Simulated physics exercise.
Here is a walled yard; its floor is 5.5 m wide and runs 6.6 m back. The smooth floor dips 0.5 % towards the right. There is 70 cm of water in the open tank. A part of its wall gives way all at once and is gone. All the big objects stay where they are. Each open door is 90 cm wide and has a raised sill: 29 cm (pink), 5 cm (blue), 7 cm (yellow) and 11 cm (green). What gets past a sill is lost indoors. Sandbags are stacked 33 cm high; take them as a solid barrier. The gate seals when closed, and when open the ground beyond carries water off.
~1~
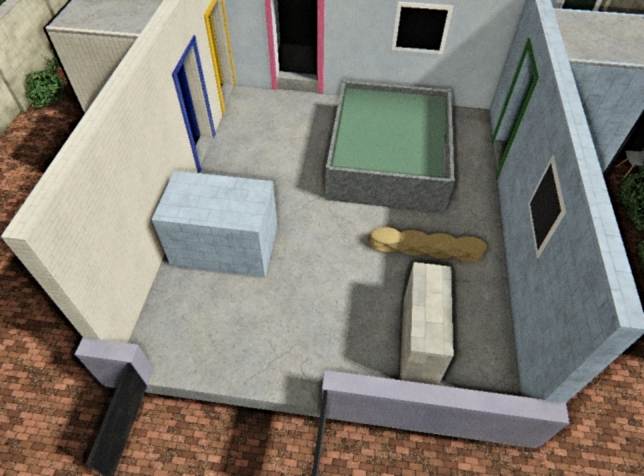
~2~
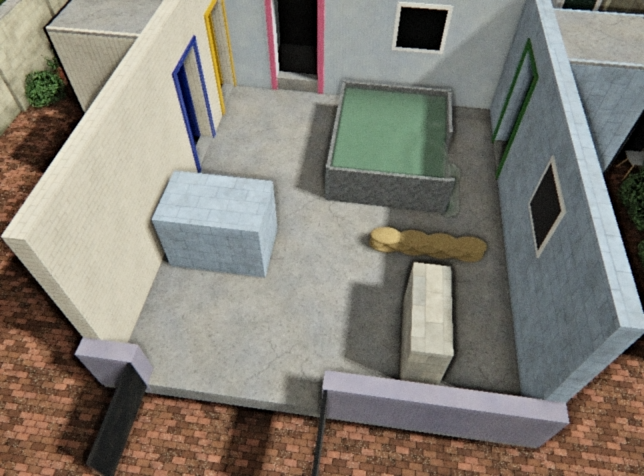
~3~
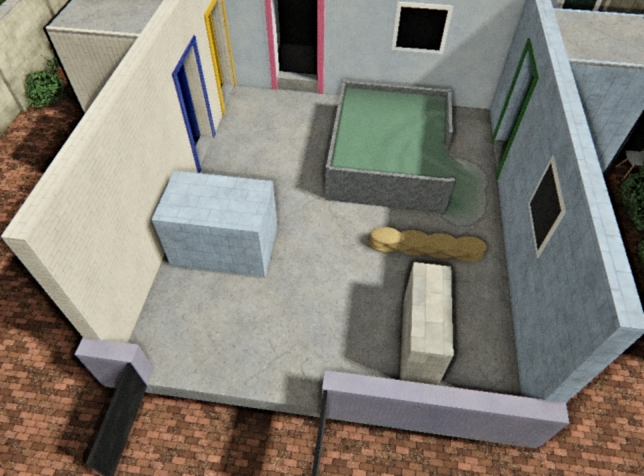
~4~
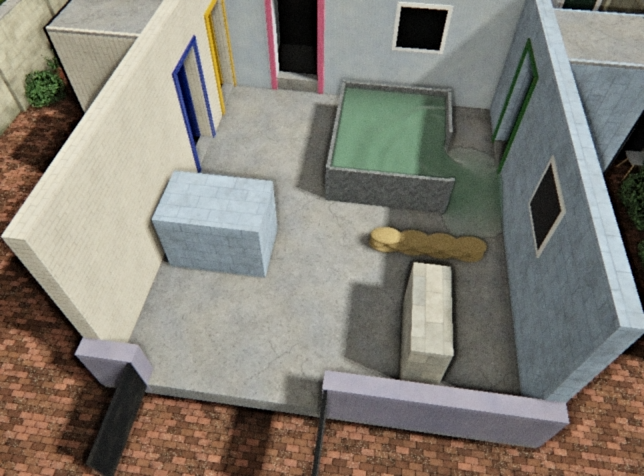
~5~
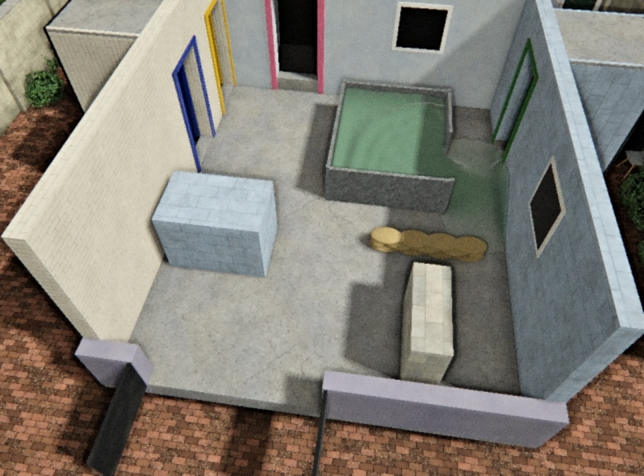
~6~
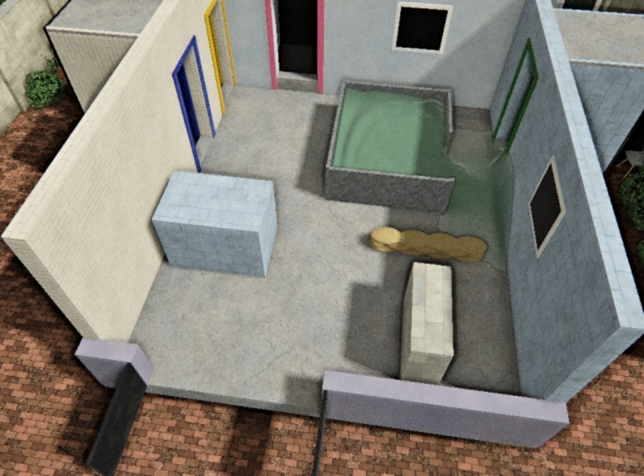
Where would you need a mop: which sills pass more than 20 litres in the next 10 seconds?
Door by door: At the pink door it stays under the limit; at the blue door it goes over the limit; at the yellow door it exceeds the limit; at the green door it passes the limit.
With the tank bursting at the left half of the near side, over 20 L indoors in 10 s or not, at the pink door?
Against that limit: Pink below.
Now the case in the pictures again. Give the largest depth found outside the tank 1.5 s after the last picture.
Up to some 46 cm.
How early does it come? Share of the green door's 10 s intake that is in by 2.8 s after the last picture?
Some 75 per cent by then.
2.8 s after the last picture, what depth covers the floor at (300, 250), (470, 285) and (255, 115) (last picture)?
Roughly 0, 4 and 1 cm, in turn.
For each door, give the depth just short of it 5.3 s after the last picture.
Depths in cm: Pink 8, blue 10, yellow 16, green 13.
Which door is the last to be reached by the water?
The blue one.
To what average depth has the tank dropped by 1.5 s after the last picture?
Roughly 39 cm on average.
Then, 0.7 s after the last picture water covers 15 % of the floor and is deepest (57 cm) near (492, 199); pink door not reached, blue door not reached, yellow door not reached, green door 24 cm at the sill, 42 L in.
Then, 1.5 s after the last picture water covers 30 % of the floor and is deepest (46 cm) near (492, 199); pink door not reached, blue door not reached, yellow door not reached, green door 23 cm at the sill, 89 L in.
Then, 2.8 s after the last picture water covers 60 % of the floor and is deepest (32 cm) near (492, 199); pink door 9 cm at the sill, 0 L in, blue door not reached, yellow door not reached, green door 20 cm at the sill, 145 L in.
Then, 5.3 s after the last picture water covers 85 % of the floor and is deepest (22 cm) near (510, 379); pink door 8 cm at the sill, 0 L in, blue door 10 cm at the sill, 8 L in, yellow door 16 cm at the sill, 96 L in, green door 13 cm at the sill, 182 L in.
Then, 9.3 s after the last picture water covers 95 % of the floor and is deepest (14 cm) near (512, 405); pink door 7 cm at the sill, 0 L in, blue door 11 cm at the sill, 69 L in, yellow door 11 cm at the sill, 159 L in, green door 9 cm at the sill, 191 L in.
